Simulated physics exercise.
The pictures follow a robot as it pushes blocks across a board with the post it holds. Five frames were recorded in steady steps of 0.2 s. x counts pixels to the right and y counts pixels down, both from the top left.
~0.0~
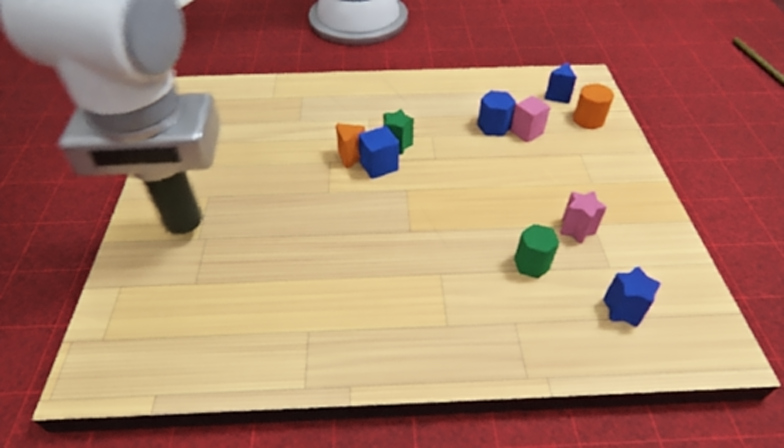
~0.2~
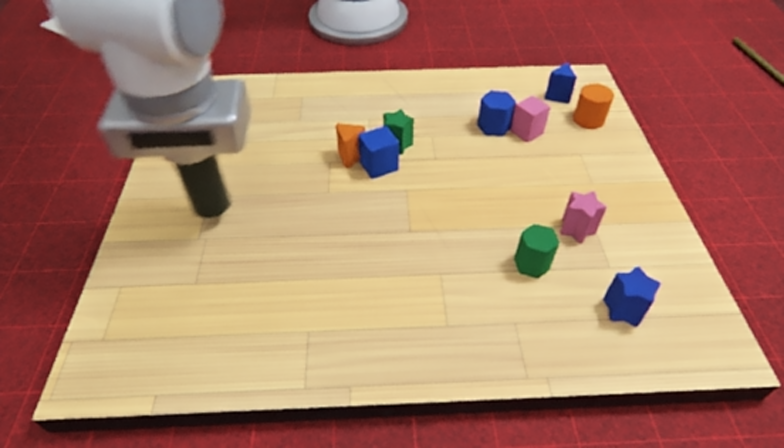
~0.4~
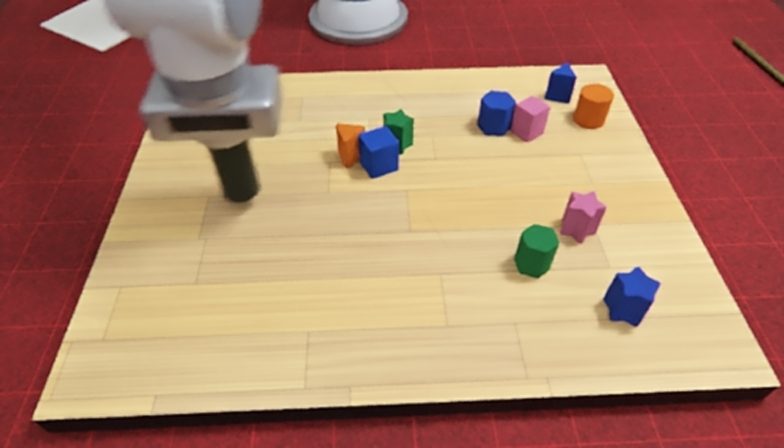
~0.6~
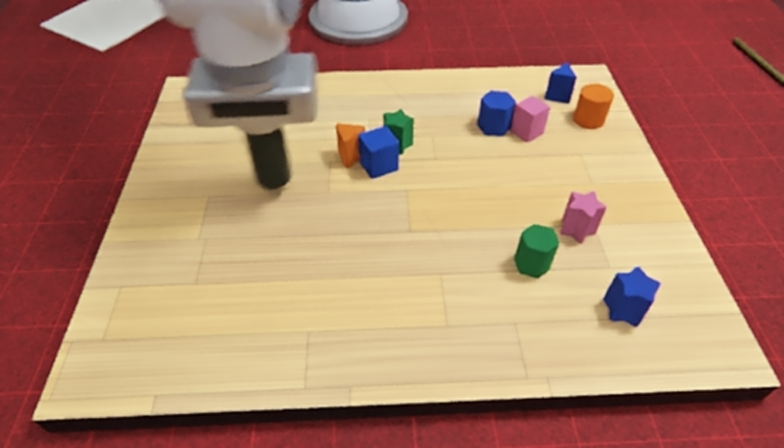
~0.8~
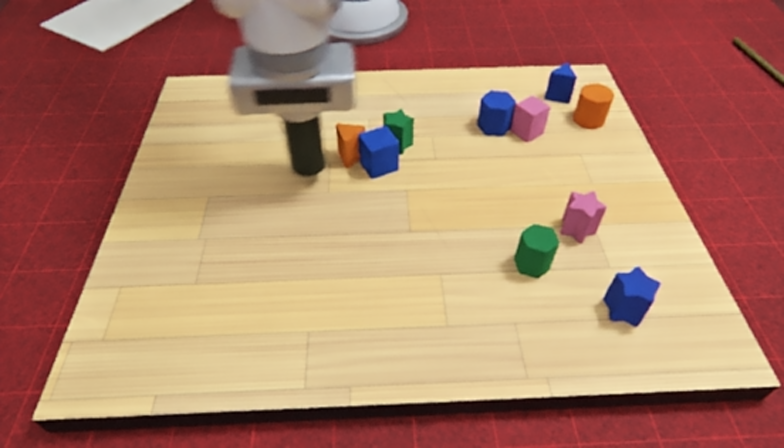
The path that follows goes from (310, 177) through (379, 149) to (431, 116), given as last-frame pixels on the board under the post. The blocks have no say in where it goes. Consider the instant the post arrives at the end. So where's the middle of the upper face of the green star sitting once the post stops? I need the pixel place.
By then it is at (452, 102).
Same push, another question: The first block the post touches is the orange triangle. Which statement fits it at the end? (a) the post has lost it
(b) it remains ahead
Choice a: The post has lost it.
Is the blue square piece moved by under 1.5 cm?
No - that is not the case.
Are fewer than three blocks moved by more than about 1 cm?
My answer is no.
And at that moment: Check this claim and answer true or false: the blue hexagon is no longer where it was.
False - the claim does not hold.
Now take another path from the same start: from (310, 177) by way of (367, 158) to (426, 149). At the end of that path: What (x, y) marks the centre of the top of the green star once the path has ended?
The answer is (434, 104).
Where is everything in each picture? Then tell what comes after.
The first frame shows lower end of the post at (183, 220), tops of blocks, orange triangle at (349, 130), blue square piece at (379, 138), green star at (397, 118), blue hexagon at (499, 99).
The second frame shows post at (212, 205), blocks as before.
The third frame shows post at (242, 190), blocks as before.
The fourth frame shows post at (274, 177), blocks as before.
The fifth frame shows post at (308, 165), orange triangle at (349, 130), blue square piece at (379, 138), green star at (397, 118), blue hexagon at (499, 99).
The first path, step by step. One third of the way, post at (357, 147); orange triangle at (372, 116), turned 25° anticlockwise; blue square piece at (390, 135), turned 45° clockwise.
Two thirds of the way, post at (399, 126); orange triangle at (397, 94), turned 80° anticlockwise; blue square piece at (405, 135), turned 75° clockwise; green star at (432, 107), turned 35° clockwise.
At the end, post at (432, 104); orange triangle at (402, 86), turned 115° anticlockwise; blue square piece at (405, 135), turned 75° clockwise; green star at (452, 102), turned 120° clockwise; blue hexagon not moved.
